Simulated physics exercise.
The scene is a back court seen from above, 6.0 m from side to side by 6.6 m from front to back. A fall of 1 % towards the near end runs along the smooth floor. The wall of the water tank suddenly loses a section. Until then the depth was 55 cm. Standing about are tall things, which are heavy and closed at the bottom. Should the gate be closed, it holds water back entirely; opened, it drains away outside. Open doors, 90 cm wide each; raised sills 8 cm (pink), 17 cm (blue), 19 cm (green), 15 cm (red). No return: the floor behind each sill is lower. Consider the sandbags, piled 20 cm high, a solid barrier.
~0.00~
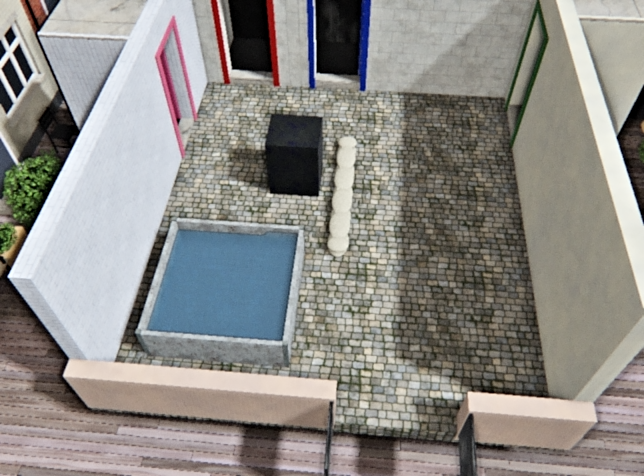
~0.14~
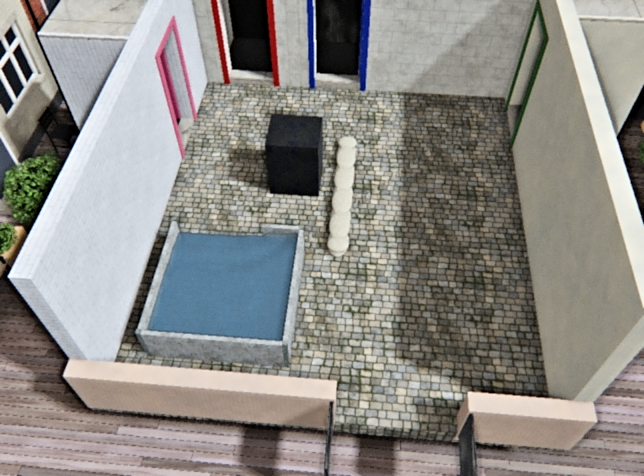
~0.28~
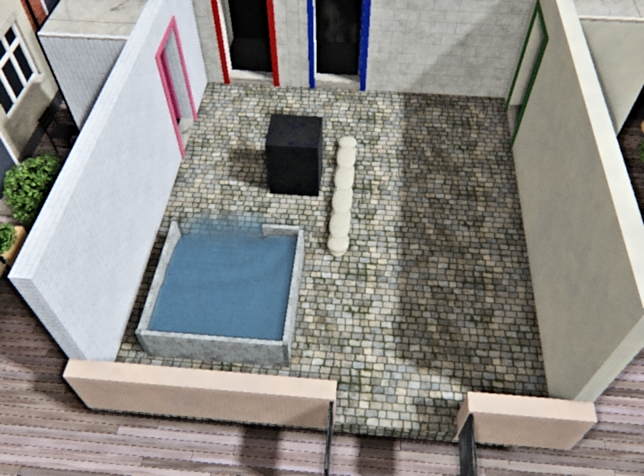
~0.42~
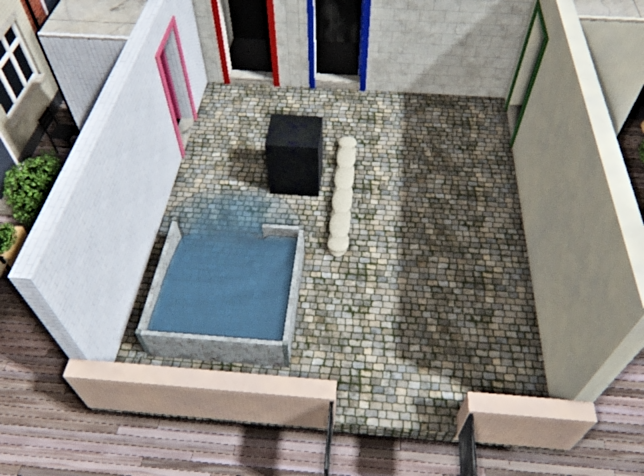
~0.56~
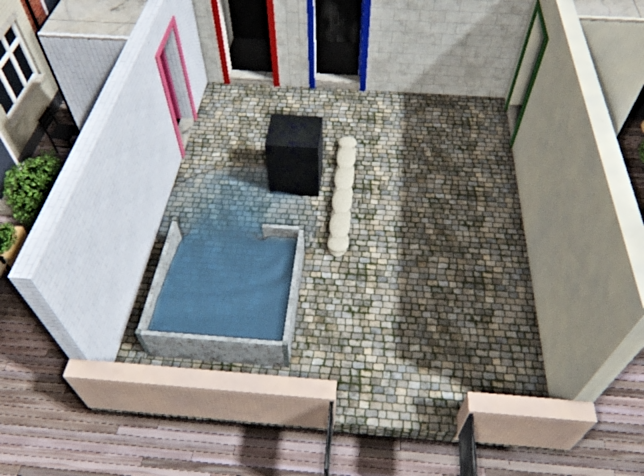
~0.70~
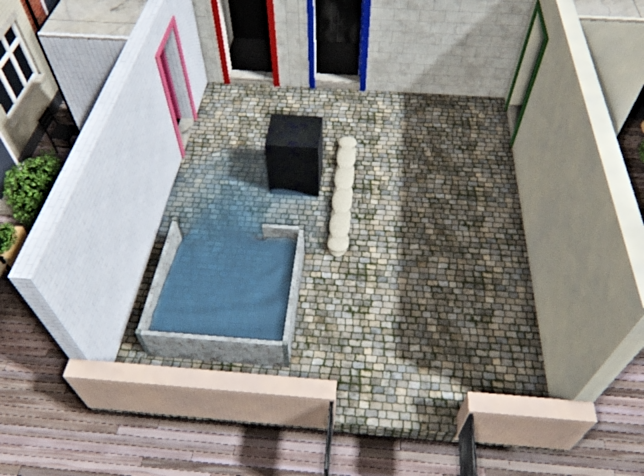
In a walled back court, water pours from the tank's far side and spreads toward the black block.
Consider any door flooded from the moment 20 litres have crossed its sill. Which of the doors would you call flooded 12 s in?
I would call the pink door flooded; I would call the blue door not flooded; I would call the green door not flooded; I would call the red door flooded.
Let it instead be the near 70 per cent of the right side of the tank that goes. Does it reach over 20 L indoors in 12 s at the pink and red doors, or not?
Versus the limit - pink: Within, red: Within.
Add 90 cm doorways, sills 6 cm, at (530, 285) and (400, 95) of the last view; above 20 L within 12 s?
In the order given, lower then lower.
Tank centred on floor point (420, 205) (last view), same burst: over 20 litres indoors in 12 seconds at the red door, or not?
So the red door keeps within it.
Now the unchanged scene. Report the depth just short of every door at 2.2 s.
Depth readings (cm): Pink = 12; blue = 6; green = 0; red = 28.
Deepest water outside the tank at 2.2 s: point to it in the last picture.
Roughly at pixel (214, 91).
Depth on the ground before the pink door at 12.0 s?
4.5 cm or so.
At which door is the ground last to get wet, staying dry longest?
Last comes the green one.
After 1.4 s water covers 25 % of the floor and is deepest (29 cm) near (210, 243); pink door 11 cm at the sill, 0 L in, blue door not reached, green door not reached, red door 10 cm at the sill, 0 L in.
After 2.2 s water covers 30 % of the floor and is deepest (34 cm) near (214, 91); pink door 12 cm at the sill, 5 L in, blue door 6 cm at the sill, 0 L in, green door not reached, red door 28 cm at the sill, 7 L in.
After 3.5 s water covers 40 % of the floor and is deepest (24 cm) near (240, 93); pink door 9 cm at the sill, 13 L in, blue door 12 cm at the sill, 0 L in, green door not reached, red door 25 cm at the sill, 89 L in.
After 7.0 s water covers 65 % of the floor and is deepest (12 cm) near (499, 138); pink door 10 cm at the sill, 47 L in, blue door 7 cm at the sill, 0 L in, green door 12 cm at the sill, 0 L in, red door 9 cm at the sill, 114 L in.
After 12.0 s water covers 95 % of the floor and is deepest (12 cm) near (277, 400); pink door 4 cm at the sill, 50 L in, blue door 3 cm at the sill, 0 L in, green door 5 cm at the sill, 0 L in, red door 3 cm at the sill, 114 L in.
